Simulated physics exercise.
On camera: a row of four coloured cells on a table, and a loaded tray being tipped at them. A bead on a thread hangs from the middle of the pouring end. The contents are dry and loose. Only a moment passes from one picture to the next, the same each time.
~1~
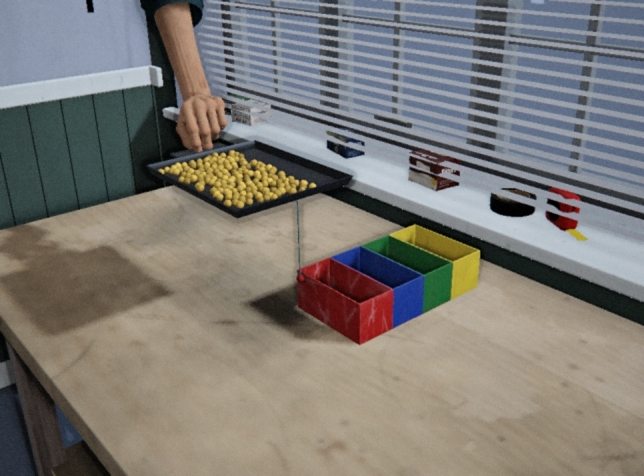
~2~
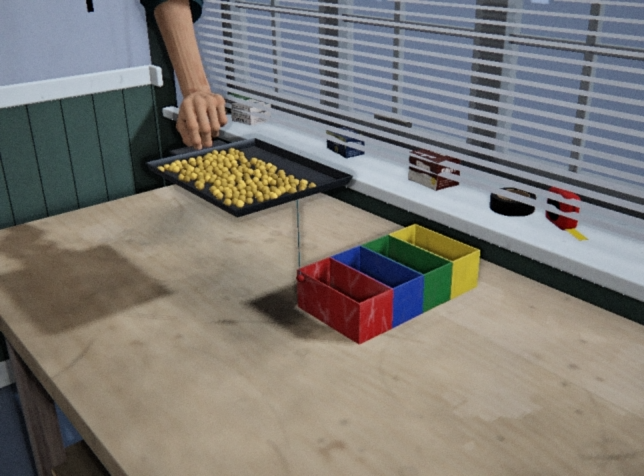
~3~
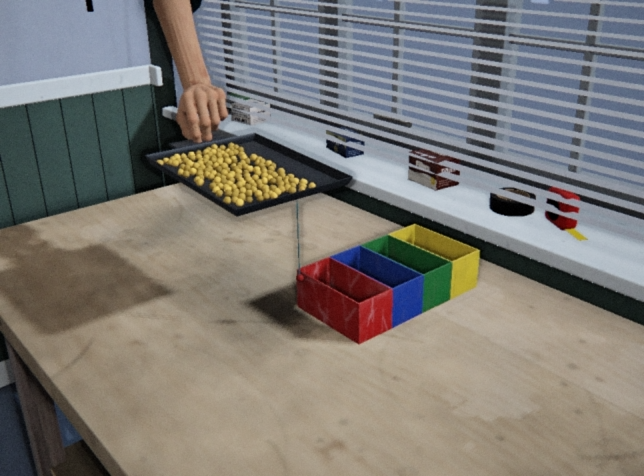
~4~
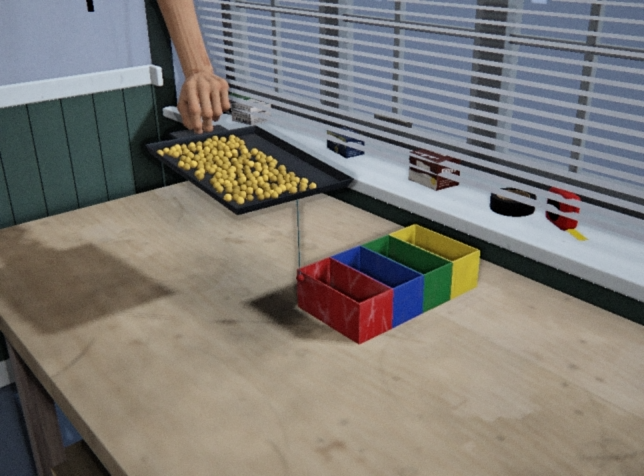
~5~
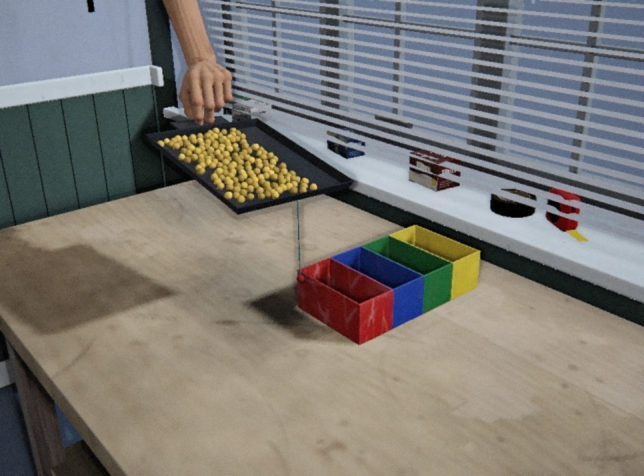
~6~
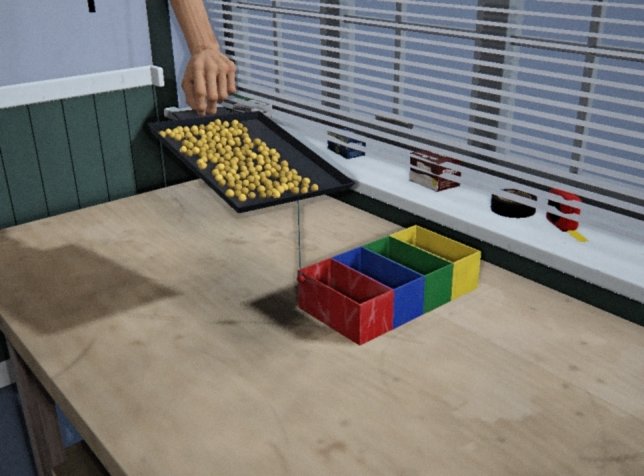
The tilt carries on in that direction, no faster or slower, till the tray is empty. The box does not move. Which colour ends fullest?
The red cell gets the most.
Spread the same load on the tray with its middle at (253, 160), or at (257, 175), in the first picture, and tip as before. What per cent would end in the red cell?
The first gives 50 %, the second 40 %.
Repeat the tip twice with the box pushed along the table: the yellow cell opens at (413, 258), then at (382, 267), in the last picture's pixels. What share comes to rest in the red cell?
About 30 and 10 per cent.
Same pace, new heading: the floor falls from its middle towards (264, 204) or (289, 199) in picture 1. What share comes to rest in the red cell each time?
Roughly 0 per cent, and 20 per cent.
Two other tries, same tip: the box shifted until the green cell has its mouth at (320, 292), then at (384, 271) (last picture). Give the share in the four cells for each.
Near 90 % and 100 %.
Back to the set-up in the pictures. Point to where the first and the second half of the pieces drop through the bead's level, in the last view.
Early half (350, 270), late half (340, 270).
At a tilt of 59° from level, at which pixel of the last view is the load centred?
Close to (310, 182).
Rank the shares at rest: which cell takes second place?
The runner-up: The cell in blue.
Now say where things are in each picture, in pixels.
In the first picture, corners of the pouring end at (237, 209) and (348, 176), level; middle of the load at (238, 177), puffed corn balls; bead on its thread at (300, 279); red cell at (376, 313); blue cell at (408, 298); green cell at (438, 284); yellow cell at (465, 271).
In the second picture, corners of the pouring end at (237, 208) and (348, 175), level; middle of the load at (238, 176).
In the third picture, corners of the pouring end at (237, 207) and (348, 176), tipped barely, lowest at the right corner; middle of the load at (238, 172).
In the fourth picture, corners of the pouring end at (238, 206) and (348, 178), tipped a little, lowest at the right corner; middle of the load at (239, 167).
In the fifth picture, corners of the pouring end at (239, 205) and (349, 180), tipped a little, lowest at the right corner; middle of the load at (239, 163).
In the sixth picture, corners of the pouring end at (240, 205) and (350, 181), tipped clearly, lowest at the right corner; middle of the load at (241, 158); red cell at (376, 314); blue cell at (408, 299); green cell at (438, 285); yellow cell at (466, 272).
Soon after the last picture, tray tipped steeply; most on the tray; a small part in the red cell; a small part in the blue cell; a small part falling or outside the box.
A little later, tray tipped right over; about a third in the red cell; about a quarter in the blue cell; a stray few in the green cell; about a third falling or outside the box.
Later still, tray tipped past a quarter turn; about half in the red cell; about a quarter in the blue cell; a stray few in the green cell; about a third falling or outside the box.
At rest, tray tipped past a quarter turn; about half in the red cell; about a quarter in the blue cell; a stray few in the green cell; none in the yellow cell; about a third outside the box.
